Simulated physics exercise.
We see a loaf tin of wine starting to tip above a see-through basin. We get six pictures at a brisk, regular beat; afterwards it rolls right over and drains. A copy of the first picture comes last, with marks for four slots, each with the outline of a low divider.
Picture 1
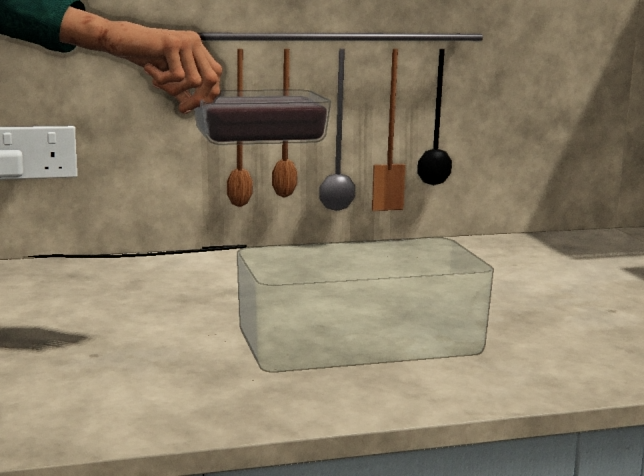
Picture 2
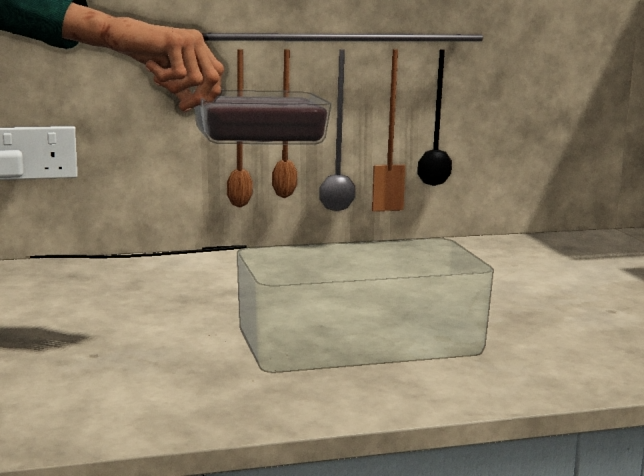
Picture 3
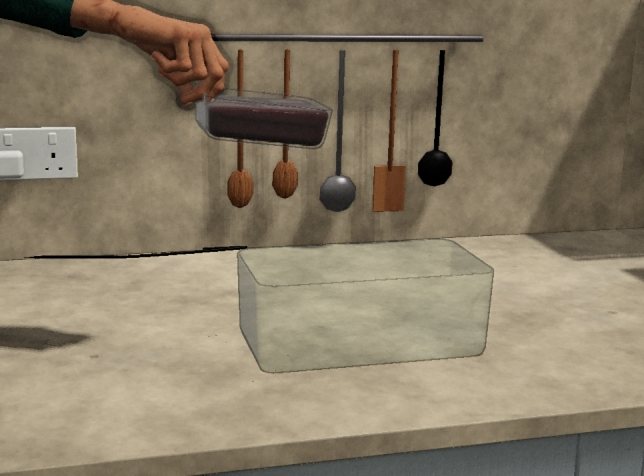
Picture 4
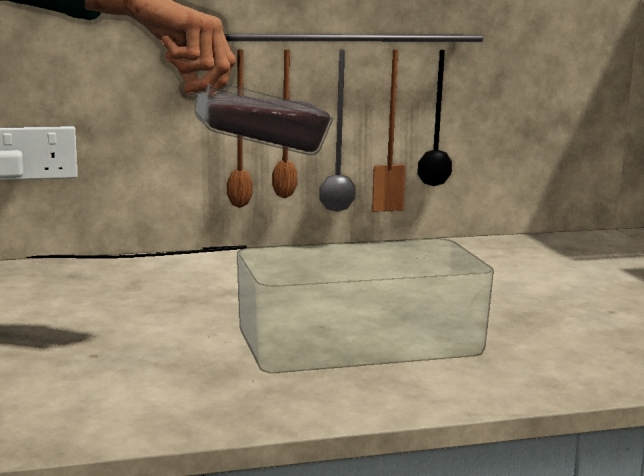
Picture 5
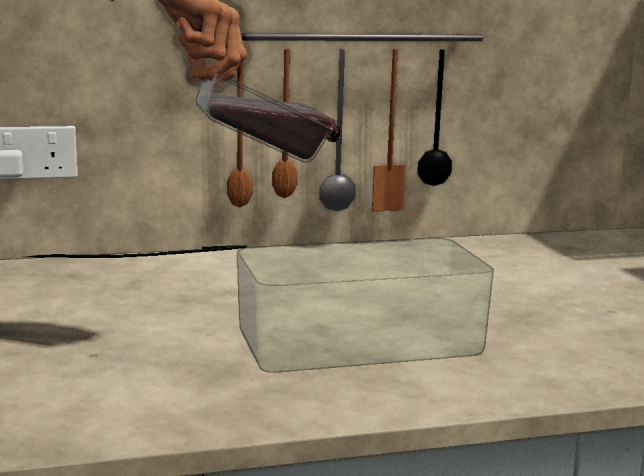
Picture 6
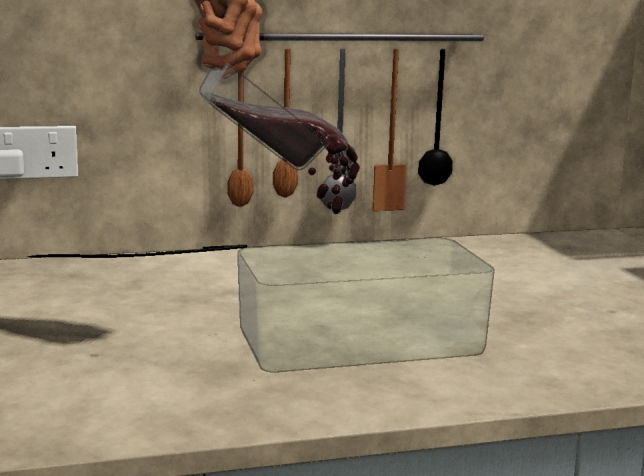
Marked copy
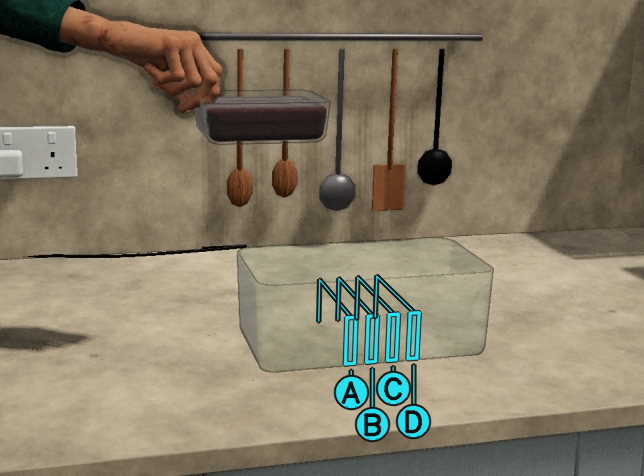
A hand tilts a clear tin rightward, and dark wine pours over its lip.
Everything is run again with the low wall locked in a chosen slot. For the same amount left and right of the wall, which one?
Best: C.
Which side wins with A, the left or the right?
The right one.
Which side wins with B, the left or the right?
The right side.
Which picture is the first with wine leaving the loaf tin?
In picture 4.
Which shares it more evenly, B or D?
The answer is B.
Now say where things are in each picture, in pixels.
The first frame shows upright, lip at (319, 95); basin from (257, 371) to (484, 352); nothing has left yet.
The second frame shows upright, lip at (319, 97); nothing has left yet.
The third frame shows tipped about 7°, lip at (321, 103); nothing has left yet.
The fourth frame shows tipped about 15°, lip at (322, 112); wine is over the lip, down to (322, 112).
The fifth frame shows tipped about 25°, lip at (321, 123); wine is over the lip, down to (328, 138).
The sixth frame shows tipped about 38°, lip at (318, 136); wine is over the lip, down to (333, 209).
On the marked copy, A at (351, 370); B at (372, 368); C at (393, 366); D at (413, 365).
With A, about 14 % ends left of the wall and 80 % right of it; 6 % is lost outside.
With B, about 25 % ends left of the wall and 70 % right of it; 5 % is lost outside.
With C, about 48 % ends left of the wall and 46 % right of it; 5 % is lost outside.
With D, about 90 % ends left of the wall and 3 % right of it; 7 % is lost outside.
